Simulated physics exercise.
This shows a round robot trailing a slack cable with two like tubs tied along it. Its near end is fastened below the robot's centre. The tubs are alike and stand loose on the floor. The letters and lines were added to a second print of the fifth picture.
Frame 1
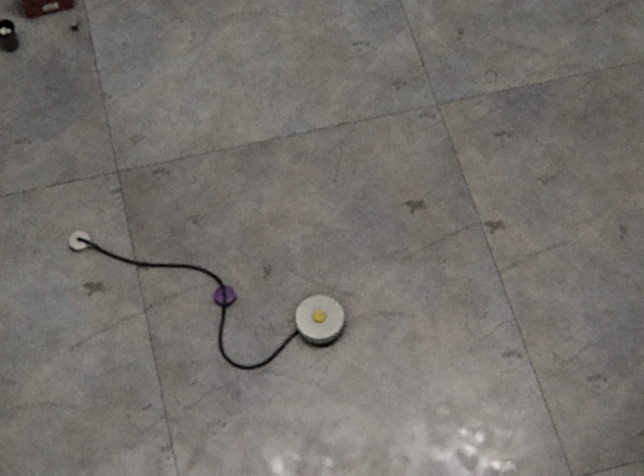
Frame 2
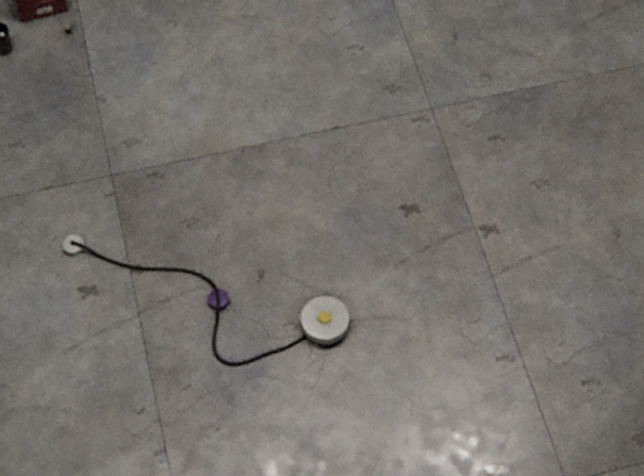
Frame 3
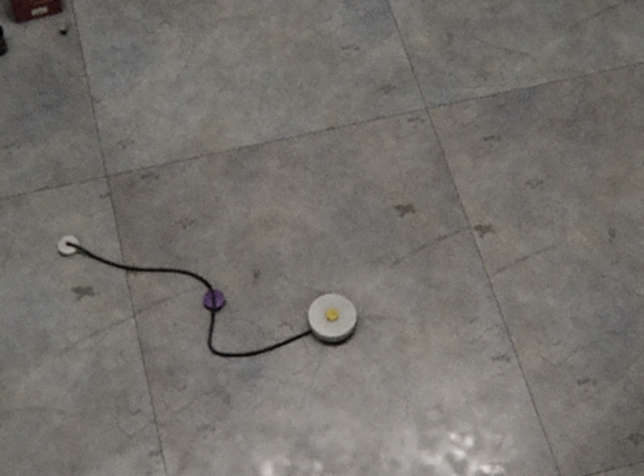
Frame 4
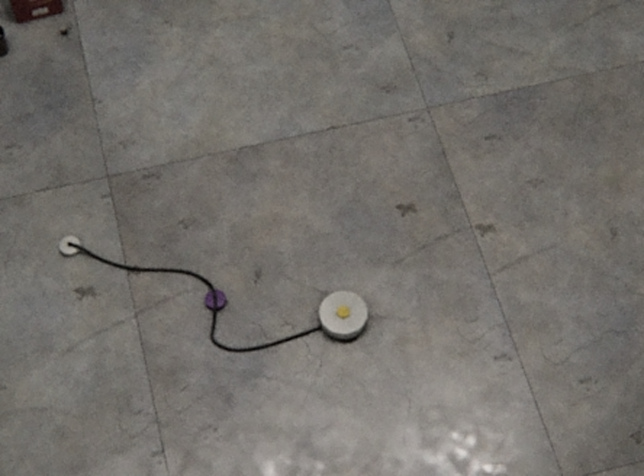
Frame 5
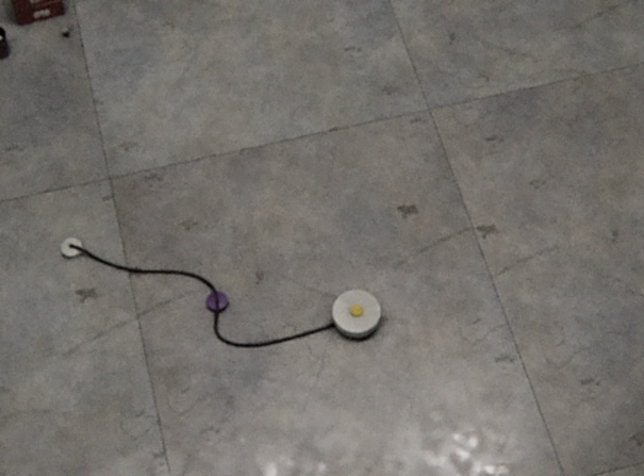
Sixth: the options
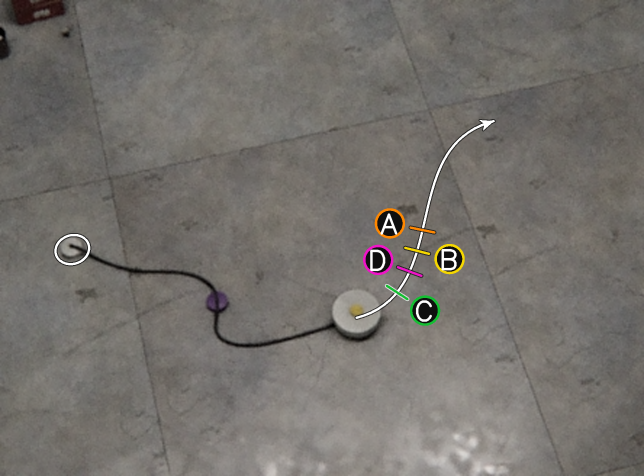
On a grey tiled floor, a round pale robot with a yellow centre moves slowly a short way to the right, drawing out the curve of the dark cable behind it, while the purple and white tubs along the cable stay nearly still.
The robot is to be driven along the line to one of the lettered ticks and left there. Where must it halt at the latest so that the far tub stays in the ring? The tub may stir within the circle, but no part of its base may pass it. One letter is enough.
The farthest safe stop is D.
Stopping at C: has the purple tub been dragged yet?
By then, no.
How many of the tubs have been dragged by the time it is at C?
The count is none.
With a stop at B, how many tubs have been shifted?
Two.
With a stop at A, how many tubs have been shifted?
By then, two.
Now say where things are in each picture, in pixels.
Purple tub (225, 295); robot (320, 320); white tub (80, 241), in the first picture.
Robot (325, 321); white tub (73, 245), in the second picture.
Robot (332, 318); white tub (69, 245), in the third picture.
Robot (343, 316); white tub (70, 246), in the fourth picture.
Robot (356, 314); white tub (72, 248); purple tub (217, 301), in the fifth picture.
On the marked copy, A at (423, 230); B at (417, 251); C at (397, 292); D at (410, 272); the ring at (72, 249); the route from (356, 318) via (426, 214) to (494, 121).
Following D. Soon after the start, robot (381, 303); white tub (72, 248); purple tub (217, 301).
Later, robot (400, 286); white tub (72, 248); purple tub (220, 301).
In the end, robot (410, 268); white tub (74, 248); purple tub (233, 295); the ringed tub at the far end is still in its ring.
As for the rest, A drags the last tub to (90, 253); B drags the last tub to (82, 251); C is safe but short.
